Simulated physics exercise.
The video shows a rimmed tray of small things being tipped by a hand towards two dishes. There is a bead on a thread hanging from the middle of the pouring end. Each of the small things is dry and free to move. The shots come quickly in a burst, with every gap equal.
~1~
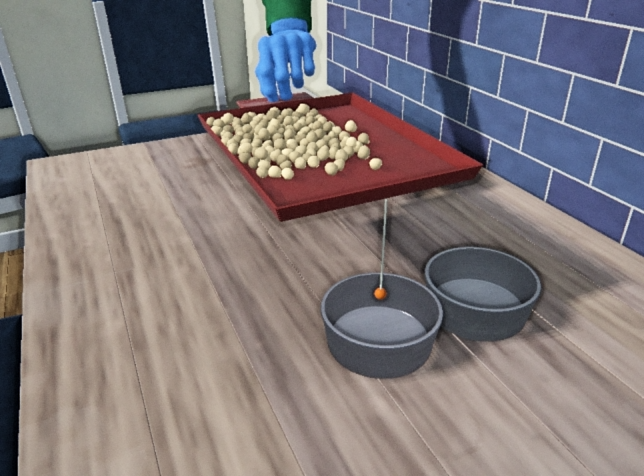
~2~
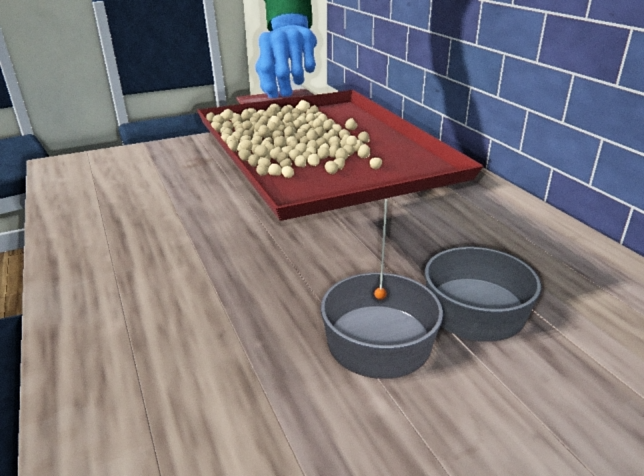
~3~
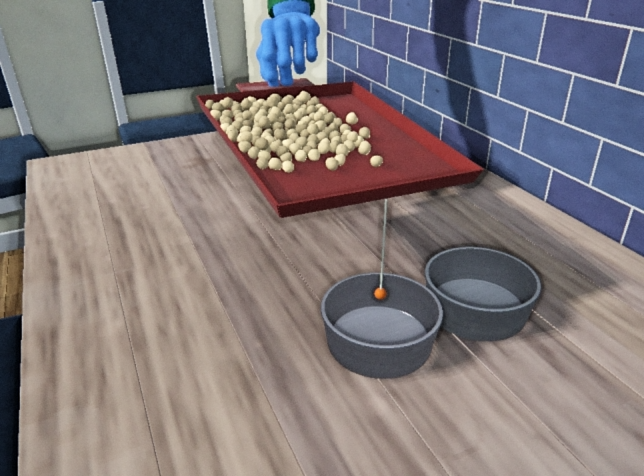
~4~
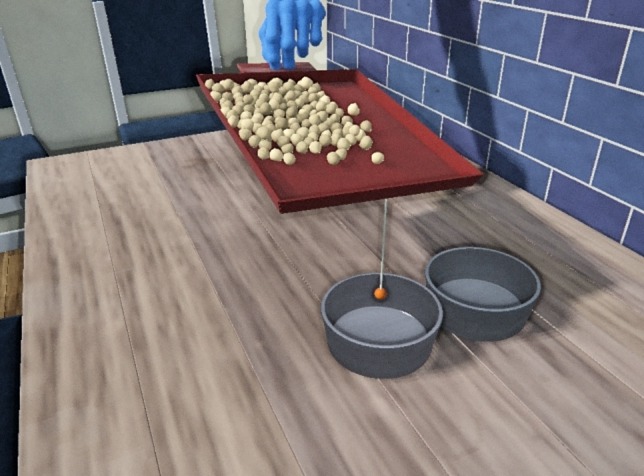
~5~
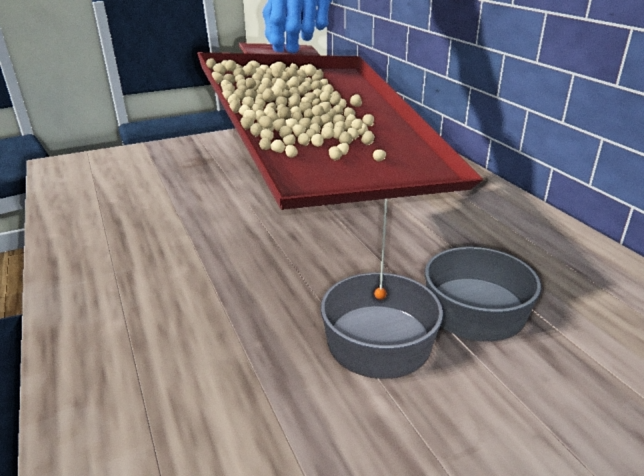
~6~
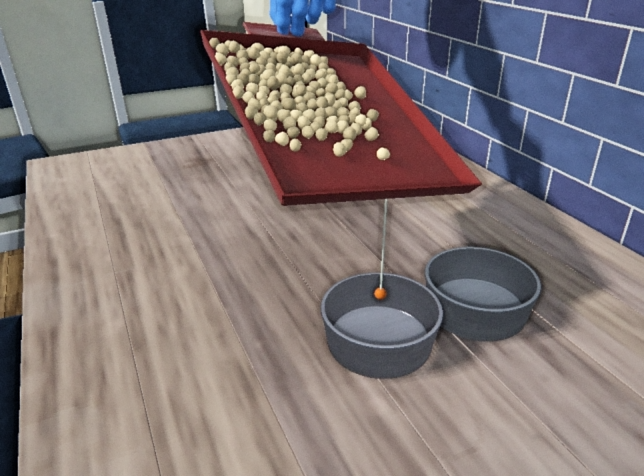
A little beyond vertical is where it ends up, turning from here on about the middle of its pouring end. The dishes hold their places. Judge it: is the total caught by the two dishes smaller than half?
No.
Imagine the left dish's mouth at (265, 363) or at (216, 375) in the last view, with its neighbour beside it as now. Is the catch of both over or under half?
Result, first setup: A minority share; second setup: A minority share.
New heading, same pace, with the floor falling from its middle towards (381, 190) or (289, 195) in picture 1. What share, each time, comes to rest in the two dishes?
The first try gives close to 30 percent; the next gives 10 percent.
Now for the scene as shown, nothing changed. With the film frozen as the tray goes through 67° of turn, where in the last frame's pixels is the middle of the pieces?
About (444, 187).
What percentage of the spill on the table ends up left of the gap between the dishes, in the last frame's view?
0 %, roughly.
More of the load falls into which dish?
It turns out to be the right-positioned one.
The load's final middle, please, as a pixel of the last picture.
Somewhere around (470, 313) in the last picture.
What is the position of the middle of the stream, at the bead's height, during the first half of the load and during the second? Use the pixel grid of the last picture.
The early half goes through (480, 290), the late half through (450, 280).
Just after the last frame, tray tipped steeply; roughly two thirds on the tray; about a tenth in the right dish; about a tenth outside both; roughly a quarter in the air.
A moment on, tray tipped past a quarter turn; just a few on the tray; roughly a quarter in the left dish; roughly half in the right dish; roughly a quarter outside both; just a few in the air.
Further on, tray tipped past a quarter turn; roughly a quarter in the left dish; roughly half in the right dish; roughly a quarter outside both.
When it is over, tray tipped past a quarter turn; roughly a quarter in the left dish; roughly half in the right dish; roughly a quarter outside both.
